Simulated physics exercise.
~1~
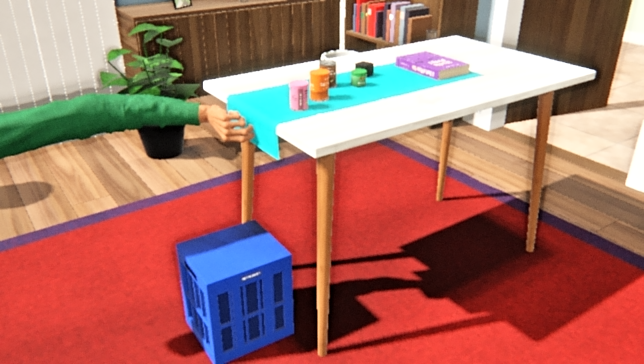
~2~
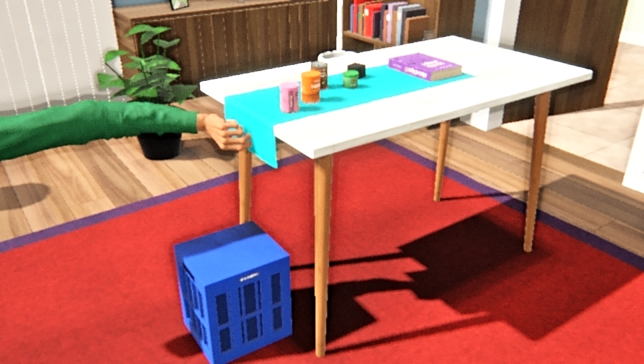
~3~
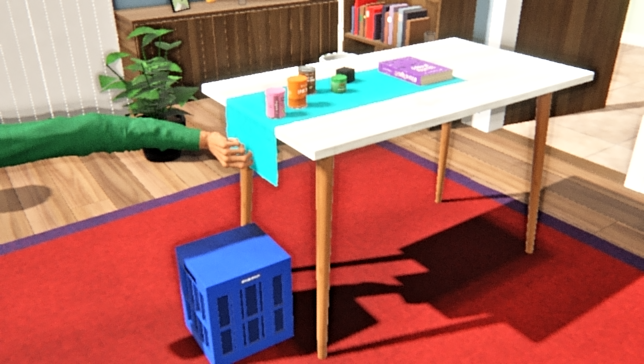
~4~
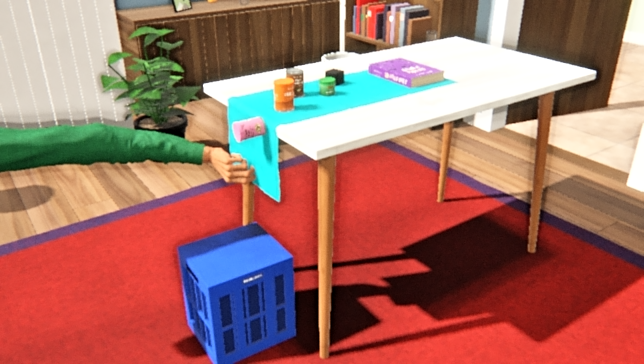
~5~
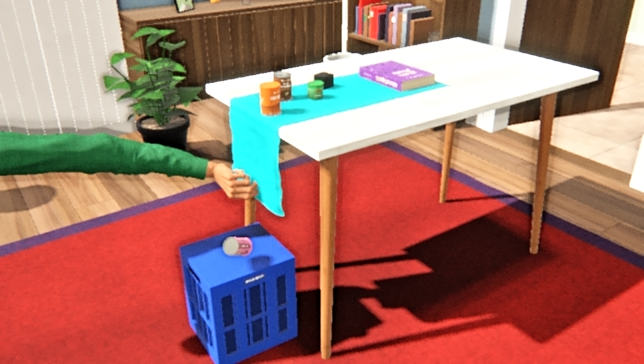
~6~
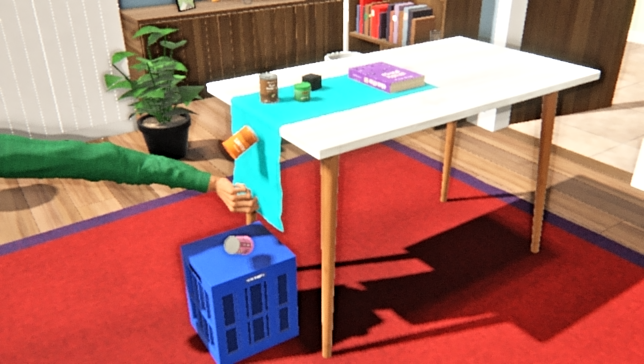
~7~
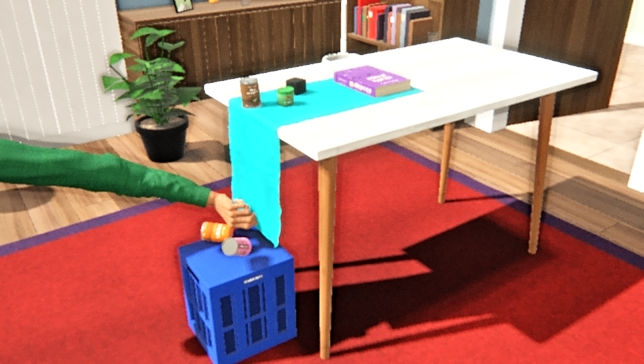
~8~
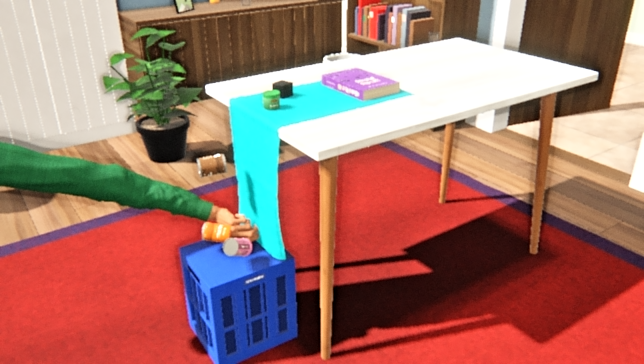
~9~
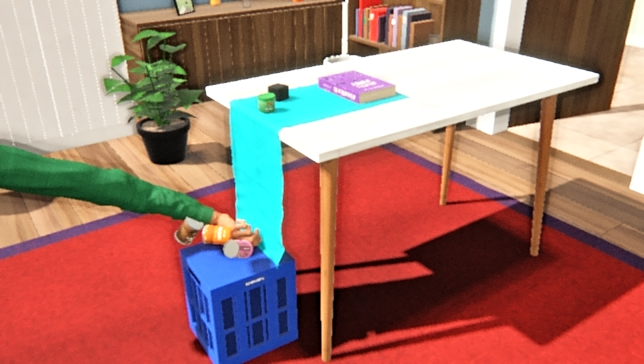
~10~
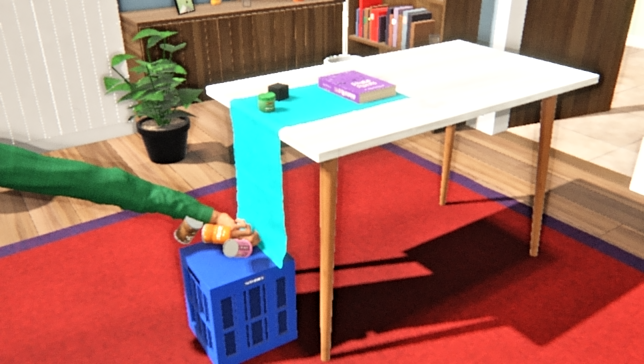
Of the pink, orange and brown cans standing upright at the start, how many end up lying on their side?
All three of them, the pink, orange and brown cans, end up lying on their side.
